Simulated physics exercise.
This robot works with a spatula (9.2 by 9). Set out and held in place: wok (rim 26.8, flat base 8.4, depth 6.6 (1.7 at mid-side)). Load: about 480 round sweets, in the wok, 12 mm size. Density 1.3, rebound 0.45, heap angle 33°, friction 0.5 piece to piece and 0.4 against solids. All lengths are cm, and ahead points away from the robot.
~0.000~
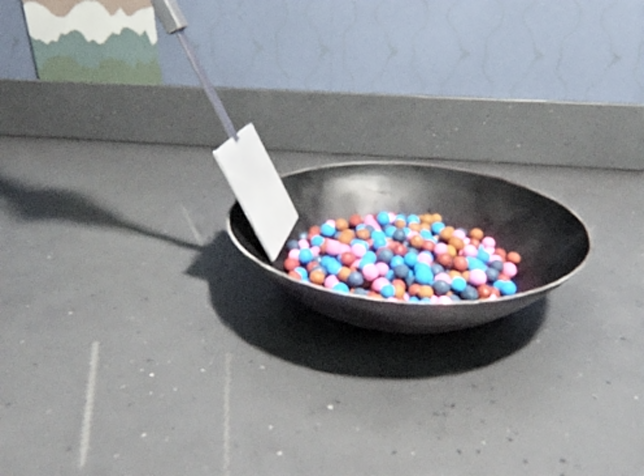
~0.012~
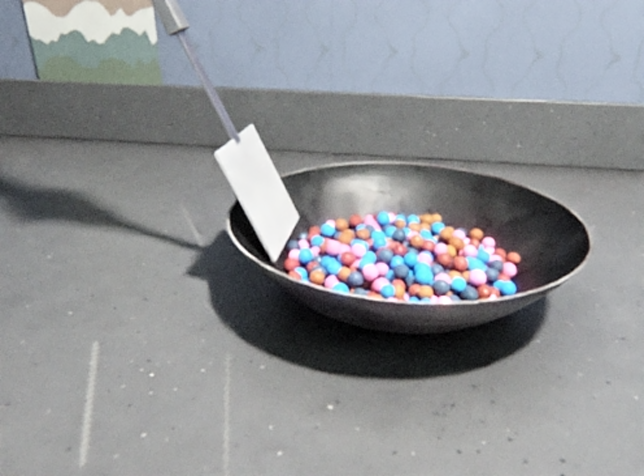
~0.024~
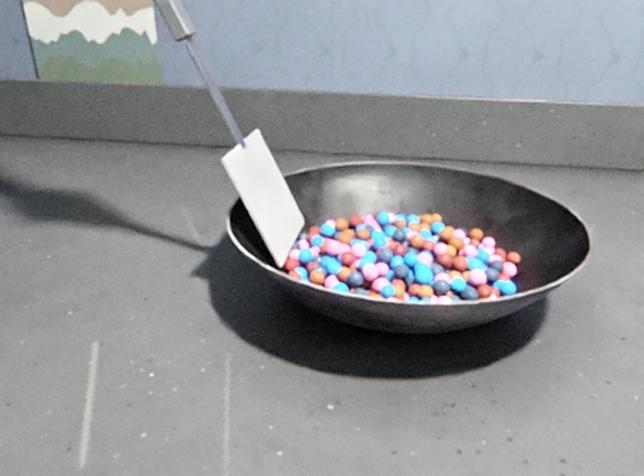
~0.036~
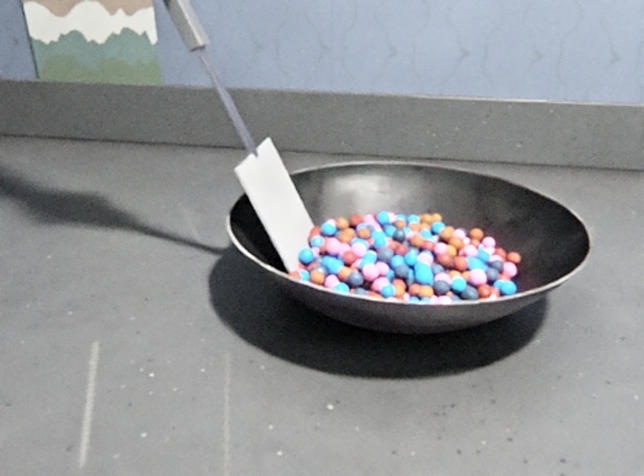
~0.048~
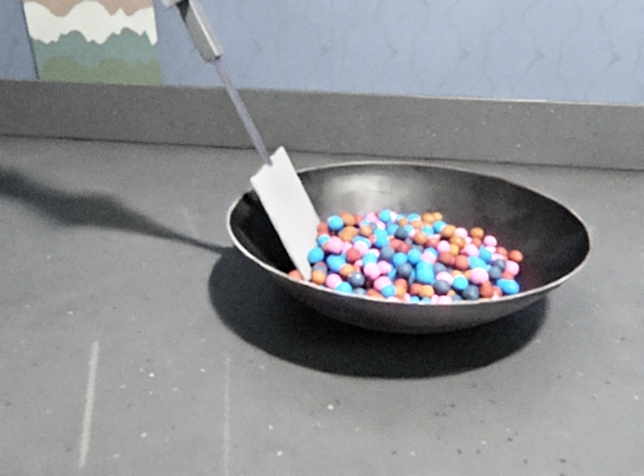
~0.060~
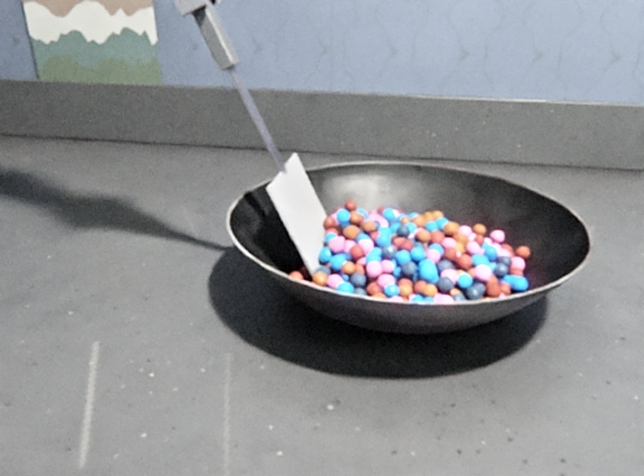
A wide black wok sits on a speckled grey countertop before a blue patterned wall, with a brown, white and green wavy panel at upper left, seen from slightly above by a still camera. It holds a heap of small round pink, blue, orange and dark sweets, with a slanted white spatula at its left. The spatula, barely moving initially, slides down and rightward into the heap, nudging sweets rightward.
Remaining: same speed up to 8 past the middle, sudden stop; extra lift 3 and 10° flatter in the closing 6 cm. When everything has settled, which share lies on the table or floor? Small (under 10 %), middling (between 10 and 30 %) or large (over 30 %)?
Share on the table or floor: Large (over 30 %).
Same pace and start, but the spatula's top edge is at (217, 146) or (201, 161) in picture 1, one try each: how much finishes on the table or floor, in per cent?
Some 45 and 45 per cent.
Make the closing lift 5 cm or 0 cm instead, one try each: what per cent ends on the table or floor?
About 35 and 35 per cent.
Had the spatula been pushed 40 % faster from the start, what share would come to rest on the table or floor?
It would be near 50 per cent.
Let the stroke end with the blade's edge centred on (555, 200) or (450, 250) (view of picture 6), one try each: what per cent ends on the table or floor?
About 55 and 5 per cent.
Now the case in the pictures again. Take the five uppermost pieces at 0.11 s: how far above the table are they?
About 6 cm.
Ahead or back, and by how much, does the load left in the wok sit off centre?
Some 3.5 cm ahead.
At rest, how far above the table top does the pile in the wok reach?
Some 6.0 cm.
After 0.11 s, sloping 64°, highest piece 7 above the table; 476 in the wok.
After 0.16 s, sloping 61°, highest piece 8 above the table; 476 in the wok.
After 0.38 s, sloping 54°, highest piece 14 above the table; 284 in the wok, 67 on the table or floor, 125 on the blade or in flight.
After 1.43 s, sloping 54°, highest piece 7 above the table; 284 in the wok, 192 on the table or floor.
At rest, 284 in the wok, 192 on the table or floor. That is 40 % on the table or floor.
